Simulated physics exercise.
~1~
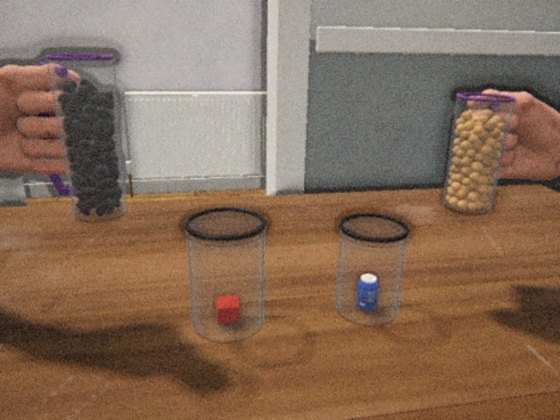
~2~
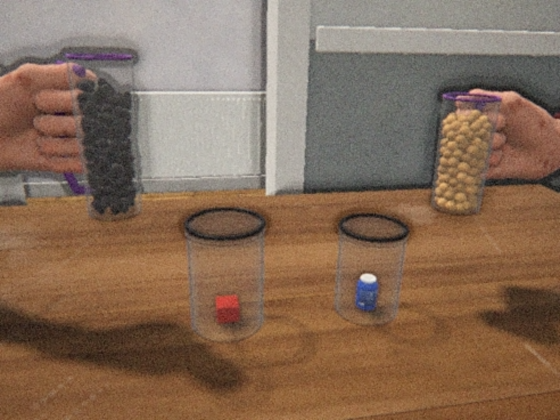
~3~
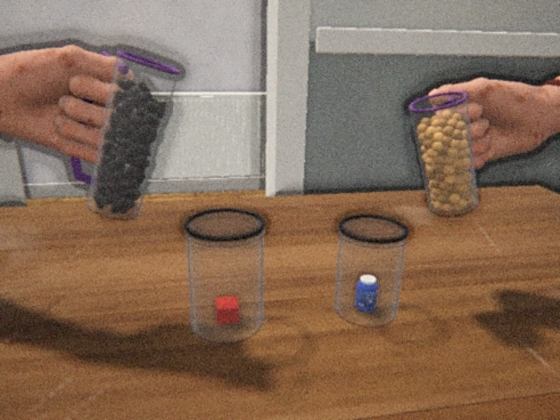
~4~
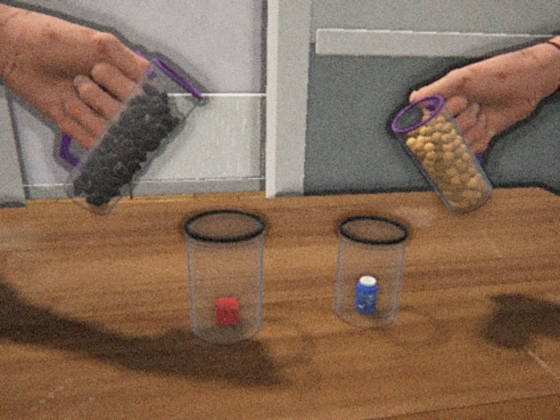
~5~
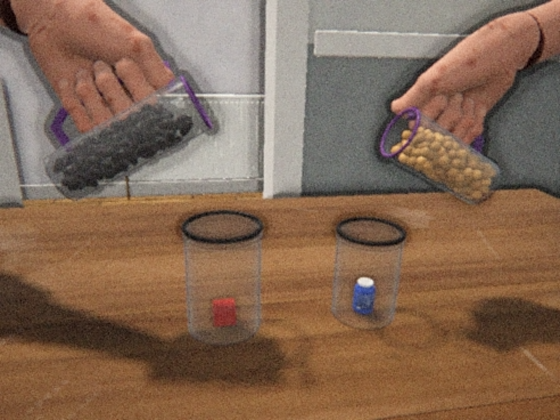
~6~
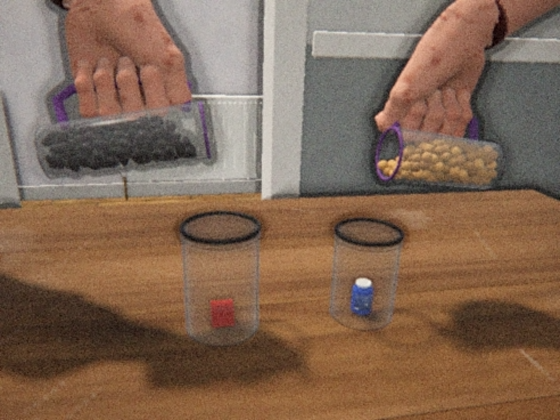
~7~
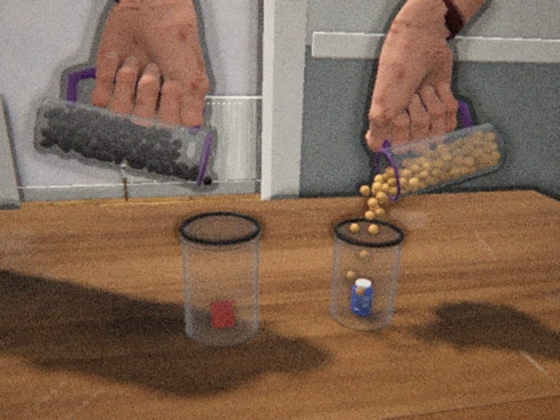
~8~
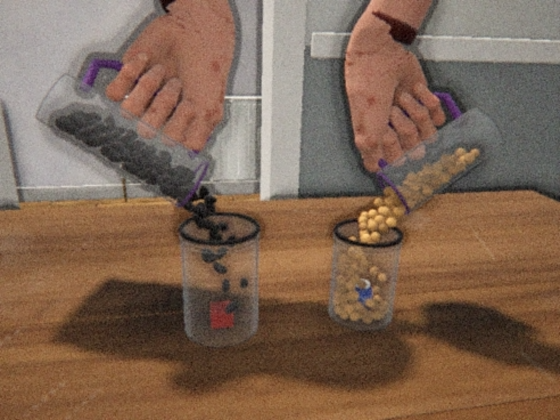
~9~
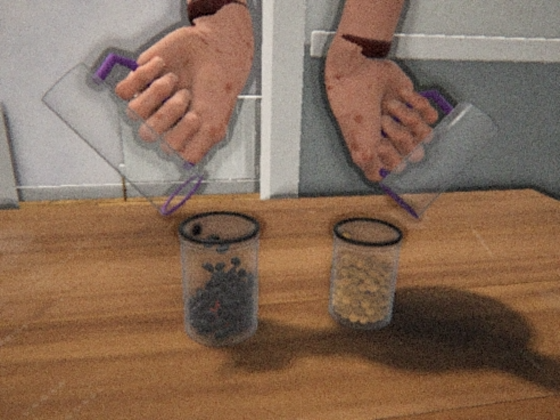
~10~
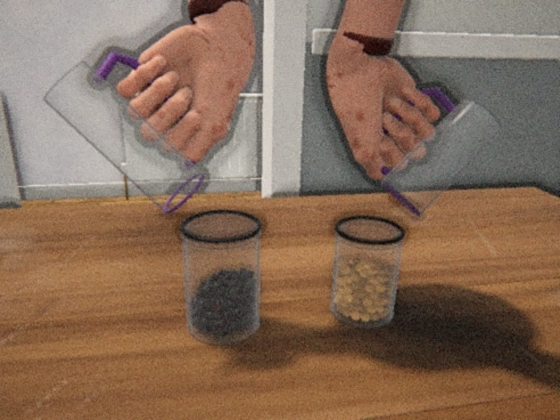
The video shows two hands tipping clear cups over two clear containers on a wooden table, pouring black pieces onto a small red cube at left and tan balls, which start falling first, onto a small blue bottle at right, until both objects are covered and the cups are empty.
